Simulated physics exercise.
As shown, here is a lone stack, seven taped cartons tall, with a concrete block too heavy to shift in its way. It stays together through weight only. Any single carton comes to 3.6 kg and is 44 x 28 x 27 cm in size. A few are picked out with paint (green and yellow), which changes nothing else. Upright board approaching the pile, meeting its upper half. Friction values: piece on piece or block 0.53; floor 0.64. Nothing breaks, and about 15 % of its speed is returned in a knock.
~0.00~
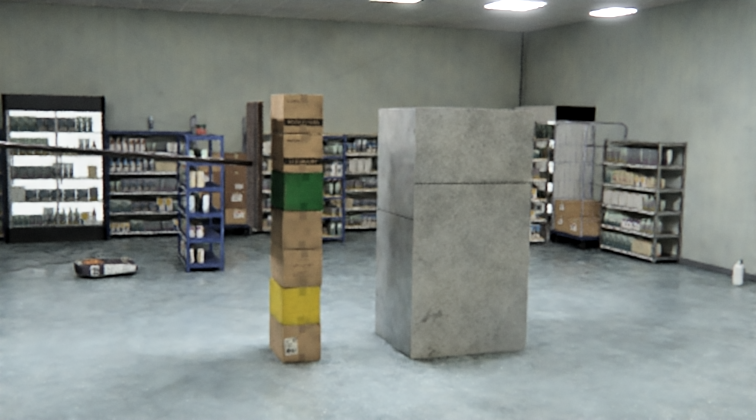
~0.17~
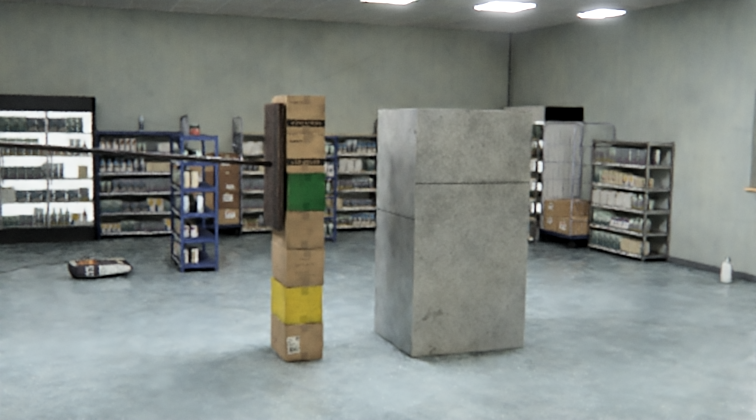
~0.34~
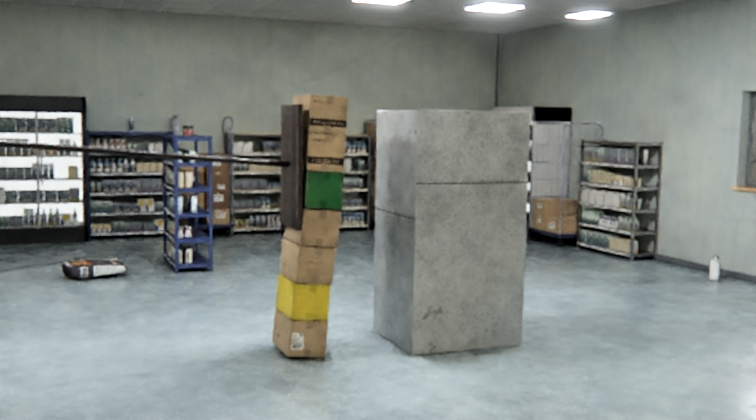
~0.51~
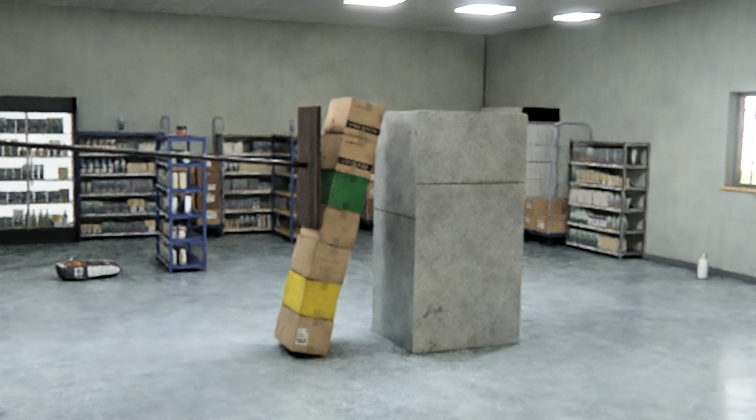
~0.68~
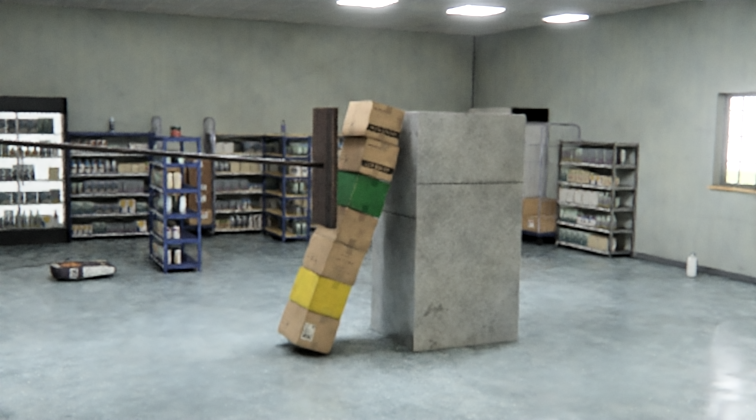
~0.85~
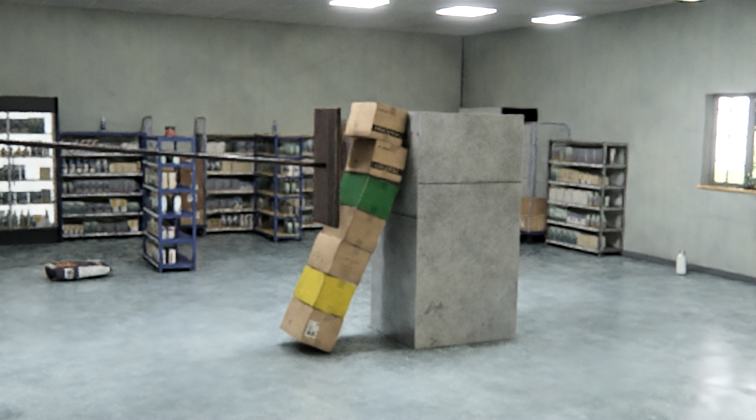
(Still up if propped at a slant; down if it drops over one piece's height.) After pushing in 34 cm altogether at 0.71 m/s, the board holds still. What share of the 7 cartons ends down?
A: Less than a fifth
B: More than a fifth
The answer is A.
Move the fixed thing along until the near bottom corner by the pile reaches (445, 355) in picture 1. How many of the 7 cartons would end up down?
With that change the number is 0.
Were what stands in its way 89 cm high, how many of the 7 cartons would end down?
The count would be 2.
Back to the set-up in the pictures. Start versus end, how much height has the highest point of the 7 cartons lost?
Something like 0 cm, give or take.
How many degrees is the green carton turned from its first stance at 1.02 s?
Roughly 25°.
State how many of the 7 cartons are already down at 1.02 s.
It's 0 by that point.
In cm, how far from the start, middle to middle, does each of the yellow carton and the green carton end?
Yellow ends up some 20 cm away; green ends up some 50 cm away.
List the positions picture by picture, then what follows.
In the first picture (we follow the side turned to the camera; the camera moves round a little), board (261, 149) 14 cm short; yellow carton (301, 306); green carton (305, 192); no piece has moved.
The second picture shows board (281, 150) 21 mm short; green carton (307, 192).
The third picture shows board (300, 150) 10 cm in; green carton (325, 191) tipped 3°; yellow carton (311, 303) tipped 5°; steepest lean 5°, the carton at (321, 229); 7 stirred so far.
The fourth picture shows board (319, 151) 22 cm in; green carton (349, 193) tipped 14°; yellow carton (320, 300) tipped 13°; steepest lean 14°, the carton at (365, 120); 7 stirred so far.
The fifth picture shows board (336, 152) 33 cm in; green carton (370, 196) tipped 19°; yellow carton (330, 298) tipped 21°; steepest lean 21°, the carton at (344, 264); 7 stirred so far.
The sixth picture shows board (338, 152) 34 cm in, stopped; green carton (378, 198) tipped 23°; yellow carton (335, 297) tipped 24°; steepest lean 24°, the carton at (350, 264); 7 stirred so far.
Around 0.91 s, none of the 7 cartons down, 7 disturbed; yellow carton tipped 24°; green carton tipped 22°.
Around 1.02 s, none of the 7 cartons down, 7 disturbed; yellow carton tipped 23°; green carton tipped 23°.
Finally (1.8 s), none of the 7 cartons down, 7 disturbed; yellow carton tipped 23°; green carton tipped 23°. That is 0 per cent. Seen by the last camera, middles, yellow carton near (324, 291), green carton near (365, 195).
